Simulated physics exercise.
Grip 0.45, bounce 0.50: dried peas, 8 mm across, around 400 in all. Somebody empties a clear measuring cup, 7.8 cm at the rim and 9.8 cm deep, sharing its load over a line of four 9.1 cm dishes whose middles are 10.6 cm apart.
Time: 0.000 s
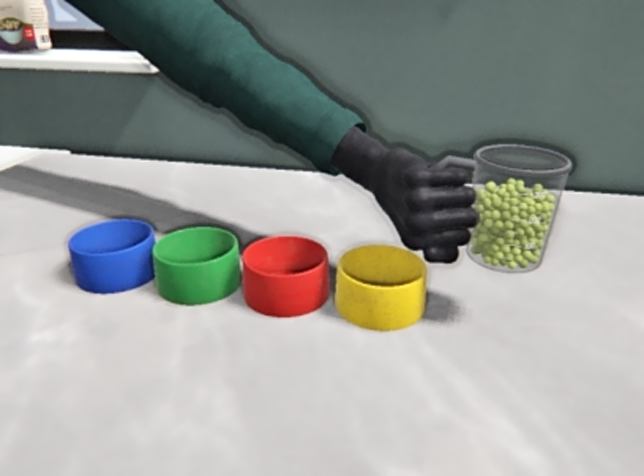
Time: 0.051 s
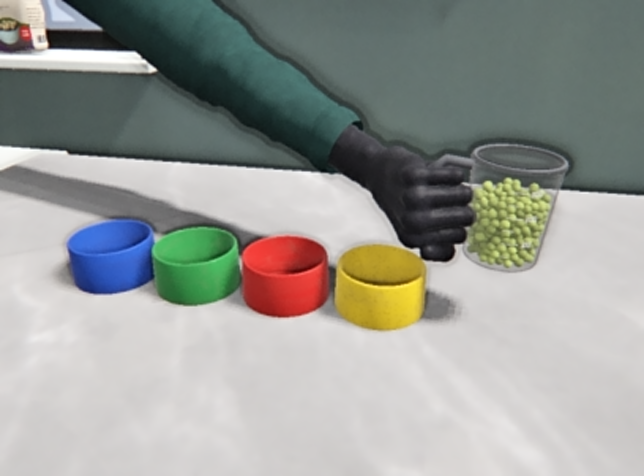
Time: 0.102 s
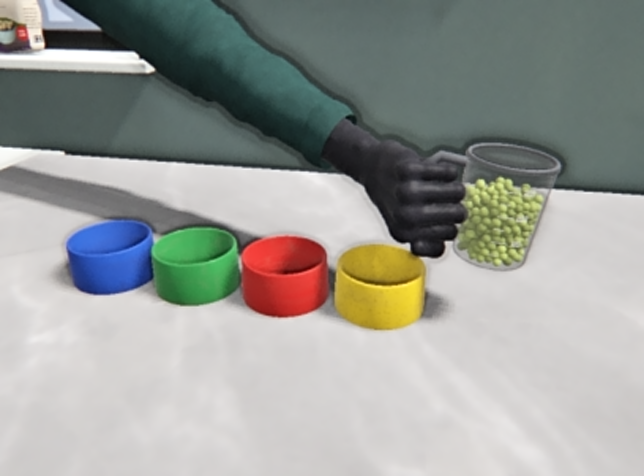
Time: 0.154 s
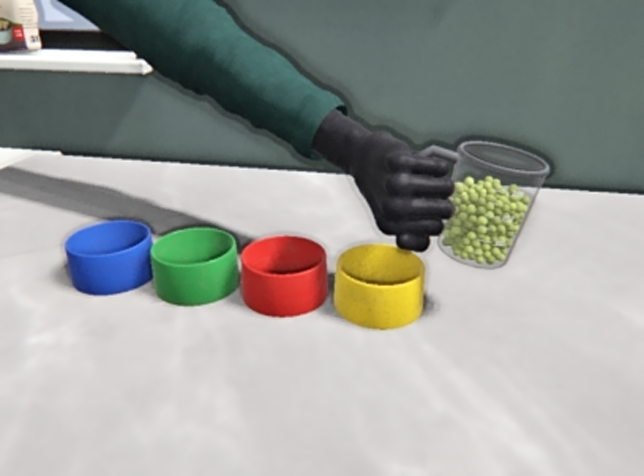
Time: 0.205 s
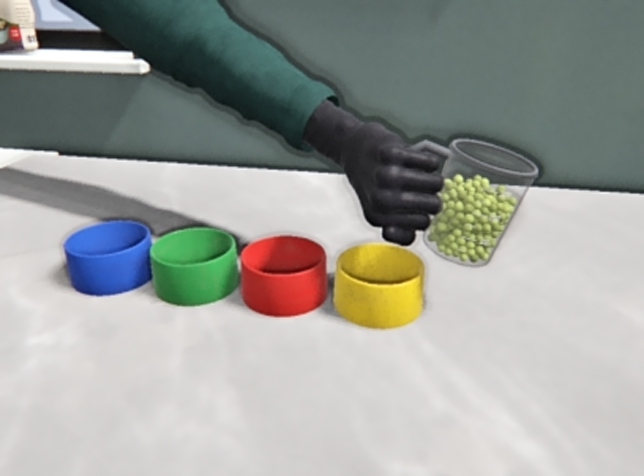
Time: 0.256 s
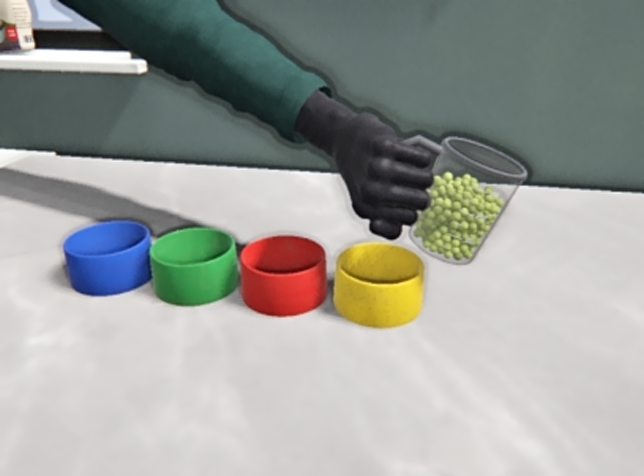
A black-gloved hand in a dark green sleeve, reaching in from the upper left, holds a clear cup of green peas above a pale tabletop, seen from slightly above against a grey-green wall. Four round dishes stand in a row to its left: blue, green, red and yellow. The hand moves the cup a short way left, gradually leaning it over, while the view stays almost still.
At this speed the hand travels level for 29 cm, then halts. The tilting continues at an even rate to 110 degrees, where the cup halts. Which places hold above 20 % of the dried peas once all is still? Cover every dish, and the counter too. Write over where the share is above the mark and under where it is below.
Red dish: Over; blue dish: Under; green dish: Under; yellow dish: Under; counter: Under.
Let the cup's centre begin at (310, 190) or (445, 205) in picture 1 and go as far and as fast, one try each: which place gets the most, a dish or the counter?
Try 1 - blue; try 2 - green.
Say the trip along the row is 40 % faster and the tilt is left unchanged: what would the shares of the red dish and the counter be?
In that case: Red 100, and counter 0.
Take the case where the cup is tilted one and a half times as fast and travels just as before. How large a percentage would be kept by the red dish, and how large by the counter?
In the red dish 40; on the counter 10.
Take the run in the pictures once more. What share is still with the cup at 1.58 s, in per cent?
It should be near 45 per cent.
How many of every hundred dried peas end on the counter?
Close to 0 per cent, give or take.
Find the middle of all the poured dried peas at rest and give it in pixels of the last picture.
My guess is close to (286, 271).
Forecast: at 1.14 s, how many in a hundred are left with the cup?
About 100 per cent.
Then, at 0.78 s, tilt 64 degrees; cup holds 100 %.
Then, at 1.14 s, tilt 96 degrees; cup holds 100 %.
After 1.58 s, tilt 110 degrees; cup holds 45 %, red 55 %.
By 2.5 s all is still; red 100 %, blue 0 %, green 0 %, yellow 0 %, counter 0 %.
